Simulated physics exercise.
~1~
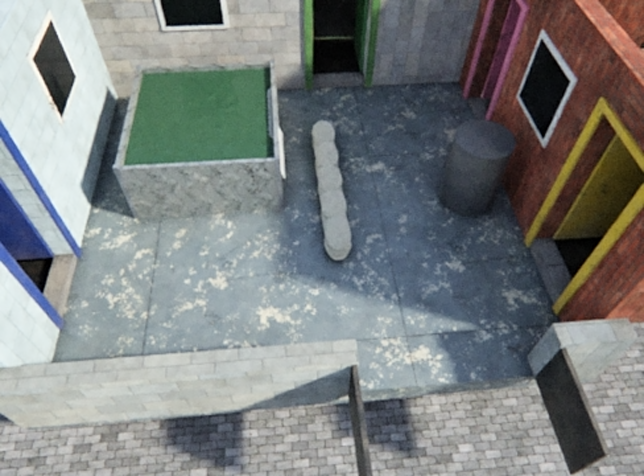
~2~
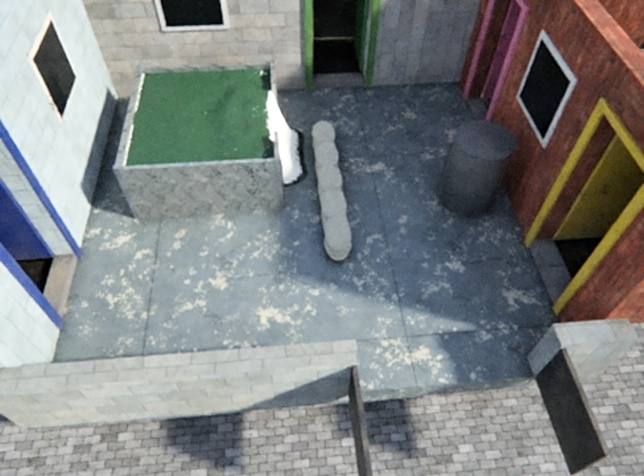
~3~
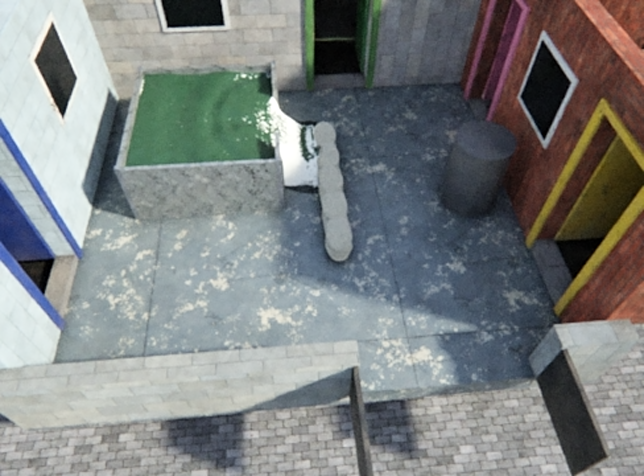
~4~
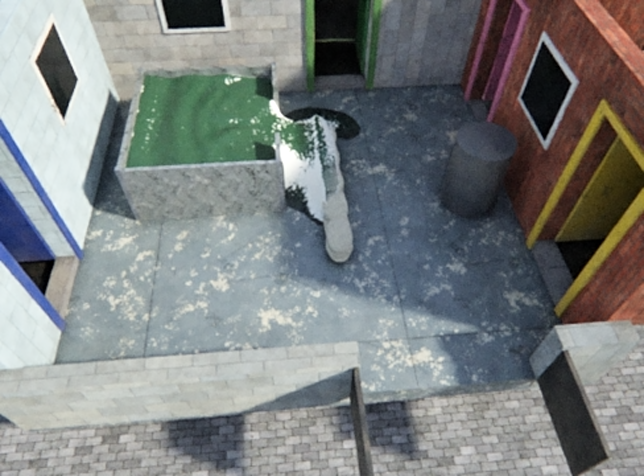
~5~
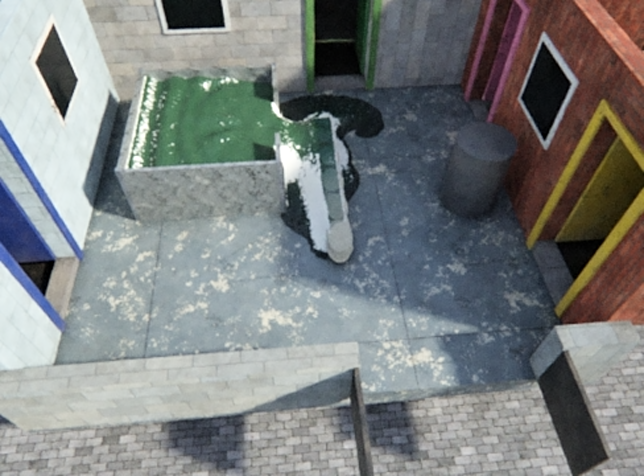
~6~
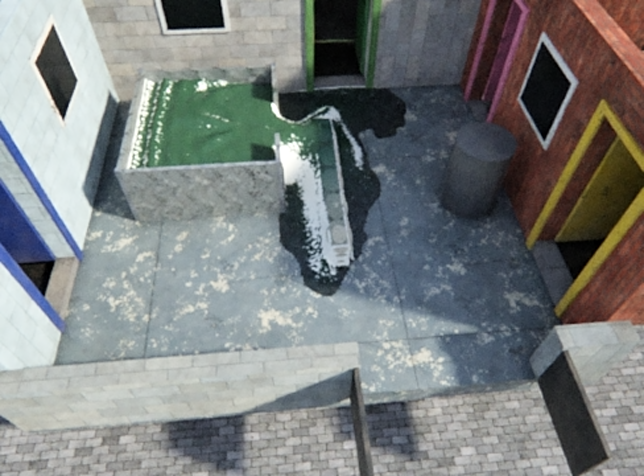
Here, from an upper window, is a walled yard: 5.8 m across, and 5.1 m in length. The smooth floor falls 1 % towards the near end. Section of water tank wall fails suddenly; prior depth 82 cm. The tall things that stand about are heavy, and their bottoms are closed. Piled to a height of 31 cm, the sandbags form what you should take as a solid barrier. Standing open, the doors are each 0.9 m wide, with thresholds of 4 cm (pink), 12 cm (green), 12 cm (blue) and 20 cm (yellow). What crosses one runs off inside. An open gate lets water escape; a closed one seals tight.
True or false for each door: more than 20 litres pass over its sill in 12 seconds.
Per door: The pink door: True; the green door: True; the blue door: False; the yellow door: False.
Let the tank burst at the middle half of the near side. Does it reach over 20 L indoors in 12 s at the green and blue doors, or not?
With respect to that limit, green ends up inside it, blue ends up outside it.
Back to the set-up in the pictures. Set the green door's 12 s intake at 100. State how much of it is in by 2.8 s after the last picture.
Some 85 per cent by then.
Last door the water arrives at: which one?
The answer is the blue door.
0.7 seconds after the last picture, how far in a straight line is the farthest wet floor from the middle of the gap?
I'd put it close to 3.6 m.
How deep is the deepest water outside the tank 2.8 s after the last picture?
Depth max: Approx. 37 cm.
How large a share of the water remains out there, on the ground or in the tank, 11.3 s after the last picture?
Some 66 in a hundred.
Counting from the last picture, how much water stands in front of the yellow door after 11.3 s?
I'd put it near 7.5 cm.
Then, 0.7 s after the last picture water covers 50 % of the floor and is deepest (60 cm) near (309, 159); pink door not reached, green door 24 cm at the sill, 46 L in, blue door not reached, yellow door not reached.
Then, 1.5 s after the last picture water covers 70 % of the floor and is deepest (44 cm) near (309, 159); pink door 22 cm at the sill, 34 L in, green door 24 cm at the sill, 112 L in, blue door not reached, yellow door 8 cm at the sill, 0 L in.
Then, 2.8 s after the last picture water covers 75 % of the floor and is deepest (37 cm) near (309, 159); pink door 15 cm at the sill, 134 L in, green door 19 cm at the sill, 161 L in, blue door 8 cm at the sill, 0 L in, yellow door 5 cm at the sill, 0 L in.
Then, 6.3 s after the last picture water covers 95 % of the floor and is deepest (20 cm) near (309, 159); pink door 10 cm at the sill, 253 L in, green door 12 cm at the sill, 193 L in, blue door 8 cm at the sill, 0 L in, yellow door 3 cm at the sill, 0 L in.
Then, 11.3 s after the last picture water covers 95 % of the floor and is deepest (12 cm) near (316, 376); pink door 8 cm at the sill, 329 L in, green door 8 cm at the sill, 194 L in, blue door 10 cm at the sill, 1 L in, yellow door 8 cm at the sill, 0 L in.
